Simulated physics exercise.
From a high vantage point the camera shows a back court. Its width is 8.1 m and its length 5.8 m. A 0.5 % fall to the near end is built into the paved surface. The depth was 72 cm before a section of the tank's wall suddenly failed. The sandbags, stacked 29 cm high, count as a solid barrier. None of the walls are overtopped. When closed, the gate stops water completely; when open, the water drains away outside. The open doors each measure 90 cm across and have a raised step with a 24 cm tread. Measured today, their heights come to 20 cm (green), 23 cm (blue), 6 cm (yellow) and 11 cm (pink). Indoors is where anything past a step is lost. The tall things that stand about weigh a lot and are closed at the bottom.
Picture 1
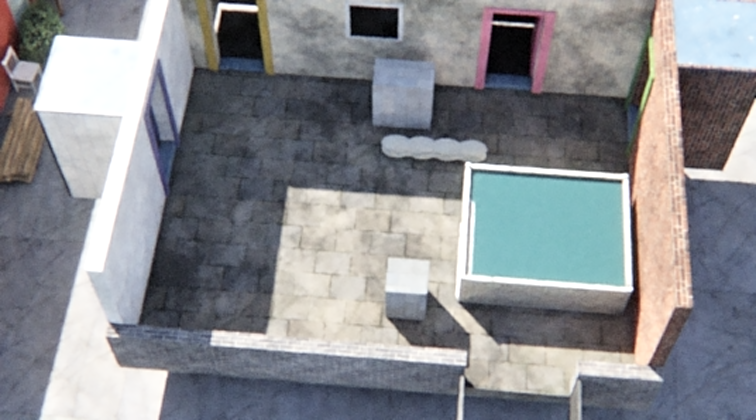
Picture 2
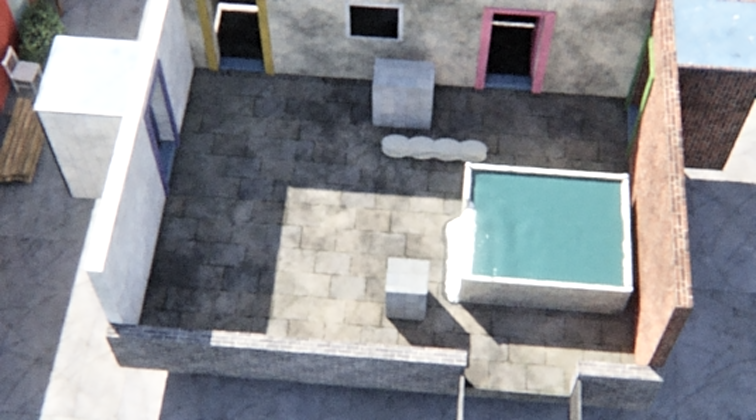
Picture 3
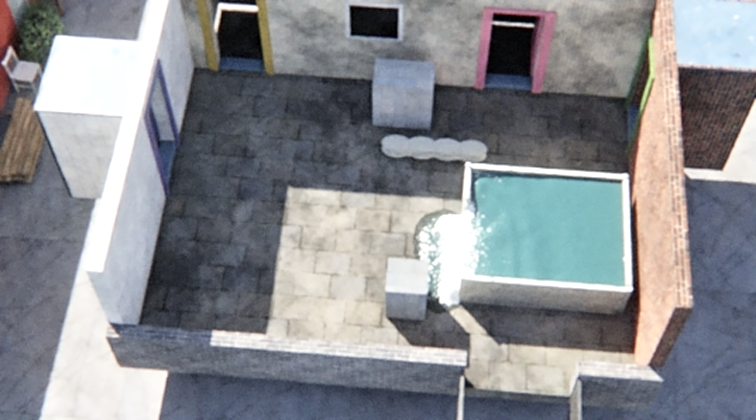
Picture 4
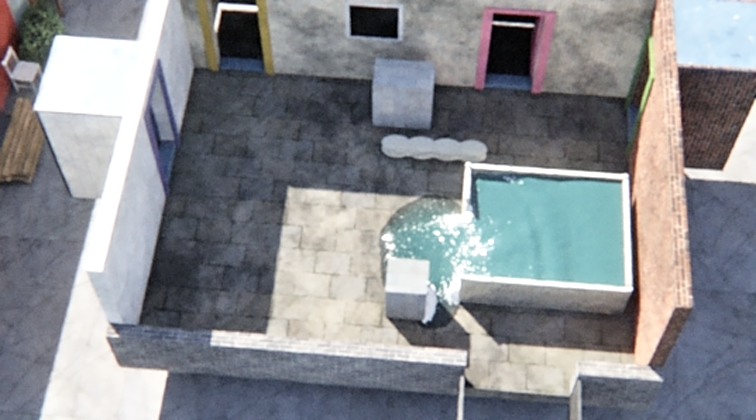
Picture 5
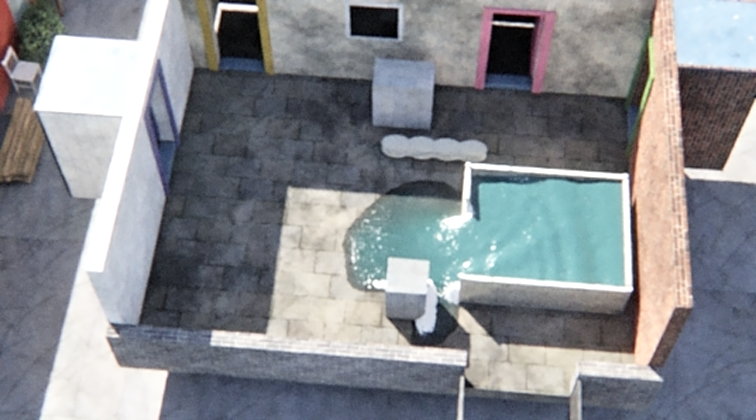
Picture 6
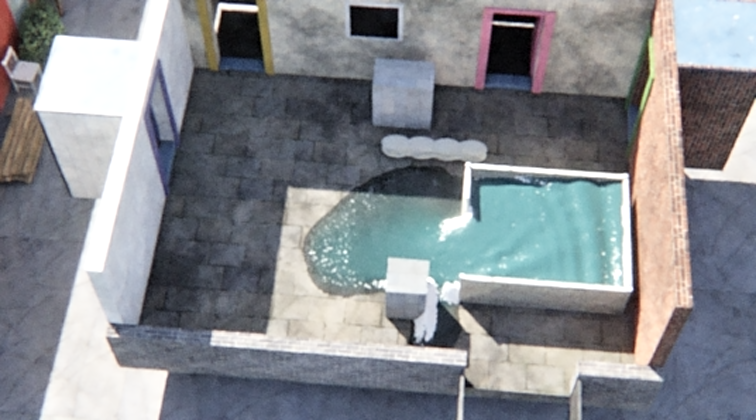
Teal water sits still in a raised, white-rimmed tank at the right of a walled courtyard, then bursts out through its left side in a white gush. It splashes around a pale block and fans leftward over the paving, spreading into a wide, rippling pool.
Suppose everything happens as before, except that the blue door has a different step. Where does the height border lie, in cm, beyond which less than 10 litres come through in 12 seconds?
It lies at roughly 23 cm.
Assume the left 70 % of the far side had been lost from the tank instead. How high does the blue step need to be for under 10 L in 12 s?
I'd say close to 8.5 cm.
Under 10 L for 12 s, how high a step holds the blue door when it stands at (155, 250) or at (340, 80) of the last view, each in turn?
You'd want about 24 cm there first, then about 9.0 cm.
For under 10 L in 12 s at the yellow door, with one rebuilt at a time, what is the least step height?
Yellow door, minimum about 22 cm.
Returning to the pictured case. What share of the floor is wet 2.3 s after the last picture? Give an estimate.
Roughly 65 percent of the floor.
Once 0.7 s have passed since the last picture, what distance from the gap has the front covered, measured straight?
The front is some 5.2 m out.
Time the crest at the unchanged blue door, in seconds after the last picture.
The depth peaks at about 1.8 seconds.
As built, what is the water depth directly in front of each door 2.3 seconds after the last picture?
At the green door the depth is 0 cm, at blue 26 cm, at yellow 1 cm and at pink 0 cm.
Then, 0.7 s after the last picture water covers 35 % of the floor, deepest (48 cm) near (428, 290); it has not reached the blue door.
Then, 2.3 s after the last picture water covers 65 % of the floor, deepest (30 cm) near (143, 307); 26 cm at the blue door, 4 litres in over its 23 cm step.
Then, 11.3 s after the last picture water covers 95 % of the floor, deepest (14 cm) near (623, 286); 9 cm at the blue door, 9 litres in over its 23 cm step.
At the blue door as built, the water peaked near 29 cm, 1.9 s after the last picture.
Run again over the same 12 s with other heights there, 28 litres in over 19.5 cm, 1 litre over 26.5 cm. The limit of 10 litres is kept from about 23 cm up.
